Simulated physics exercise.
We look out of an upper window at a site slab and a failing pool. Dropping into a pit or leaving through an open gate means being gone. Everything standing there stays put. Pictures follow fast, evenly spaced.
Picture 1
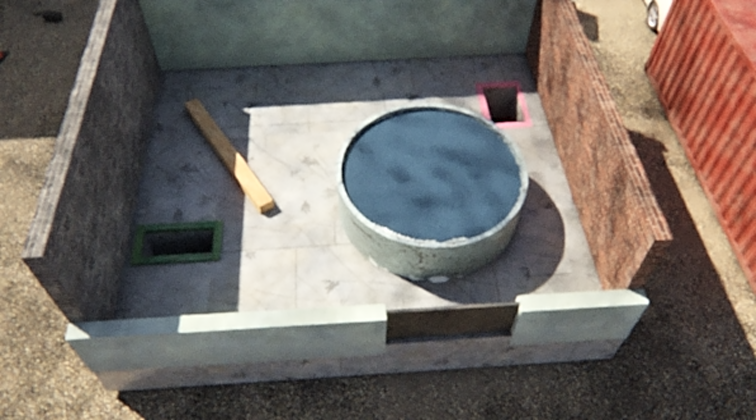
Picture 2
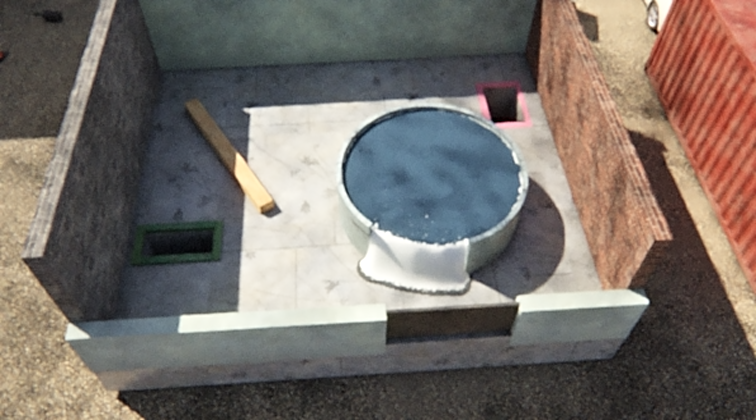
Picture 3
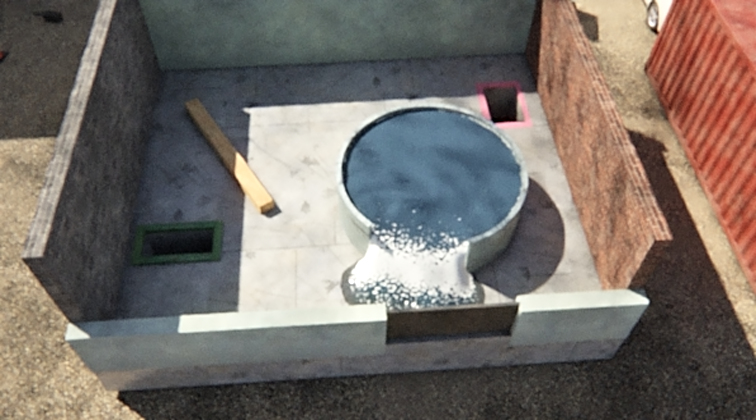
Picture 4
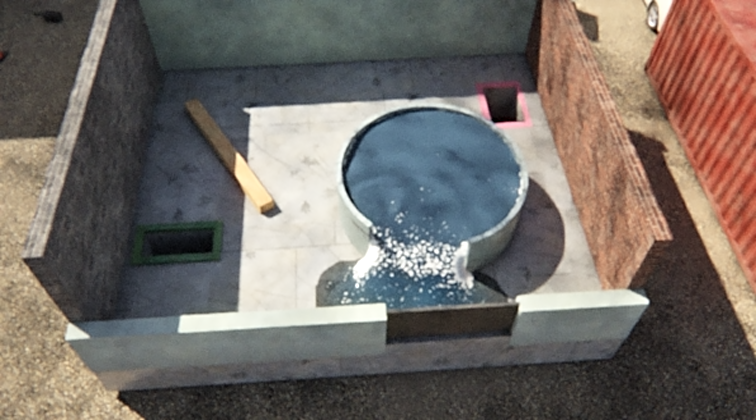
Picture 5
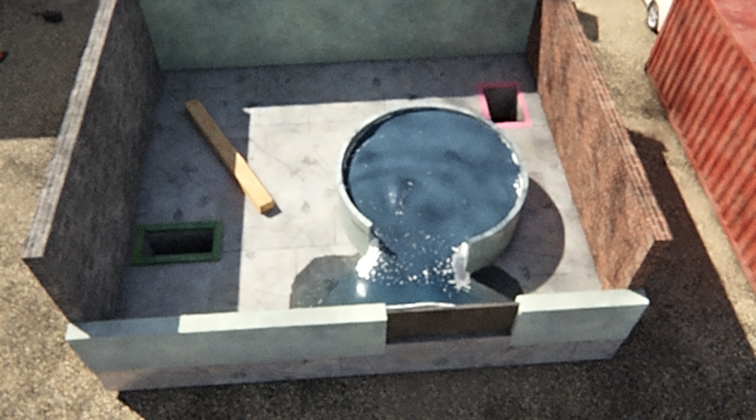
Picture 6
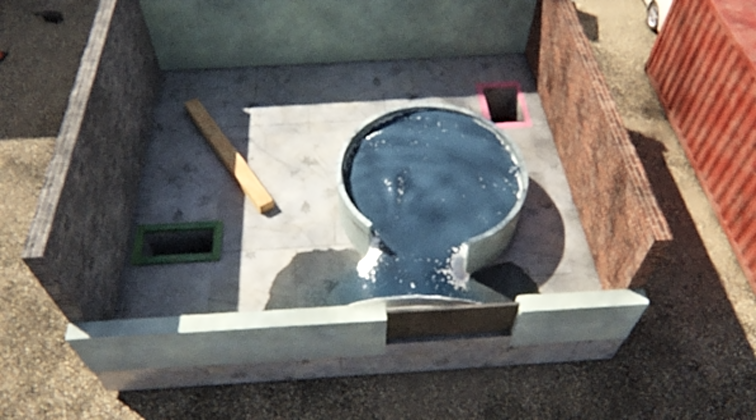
Water bursts from the front of a round tank and spreads across the walled slab.
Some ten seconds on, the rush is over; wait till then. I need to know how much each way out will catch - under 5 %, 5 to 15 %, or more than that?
Here you go: The gate catches under 5 %; the green pit catches more than 15 %; the pink pit catches 5 to 15 %.
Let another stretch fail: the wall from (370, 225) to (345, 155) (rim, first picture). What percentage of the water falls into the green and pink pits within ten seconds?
In percent: Green 40, pink 2.
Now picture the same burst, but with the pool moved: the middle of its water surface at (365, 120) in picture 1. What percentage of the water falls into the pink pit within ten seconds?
Pink: 8 %.
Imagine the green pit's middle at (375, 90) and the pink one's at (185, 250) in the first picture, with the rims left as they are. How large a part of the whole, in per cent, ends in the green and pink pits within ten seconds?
Estimated shares - green: 4 %; pink: 30 %.
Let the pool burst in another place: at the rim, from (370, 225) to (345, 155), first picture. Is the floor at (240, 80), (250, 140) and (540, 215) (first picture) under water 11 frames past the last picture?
Soaked, then soaked, then unsoaked.
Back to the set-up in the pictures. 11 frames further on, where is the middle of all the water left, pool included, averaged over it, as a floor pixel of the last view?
My guess is about (396, 243).
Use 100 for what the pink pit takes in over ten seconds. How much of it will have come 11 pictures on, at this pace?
Near 0 in a hundred.
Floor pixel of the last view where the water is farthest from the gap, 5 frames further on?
By then the tip should be at about (108, 348).
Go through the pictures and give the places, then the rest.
In the first frame, still water in the round tank at (431, 172).
In the second frame, water pours out at (416, 263) and has run to (468, 277).
In the third frame, the front is at a hidden place, out from the gap at (416, 266).
In the fourth frame, the front is at a hidden place, out from the gap at (416, 267).
In the fifth frame, the front is at a hidden place, out from the gap at (416, 267).
In the sixth frame, the front is at a hidden place, out from the gap at (416, 267).
A moment on, water covers 25 % of the floor; the gate 0 %, the green pit 0 %, the pink pit 0 %.
Next, water covers 35 % of the floor; the gate 0 %, the green pit 2 %, the pink pit 0 %.
Then, water covers 55 % of the floor; the gate 0 %, the green pit 9 %, the pink pit 1 %.
Later, water covers 75 % of the floor; the gate 0 %, the green pit 21 %, the pink pit 7 %.
In the end, water covers 95 % of the floor; the gate 0 %, the green pit 30 %, the pink pit 13 %.
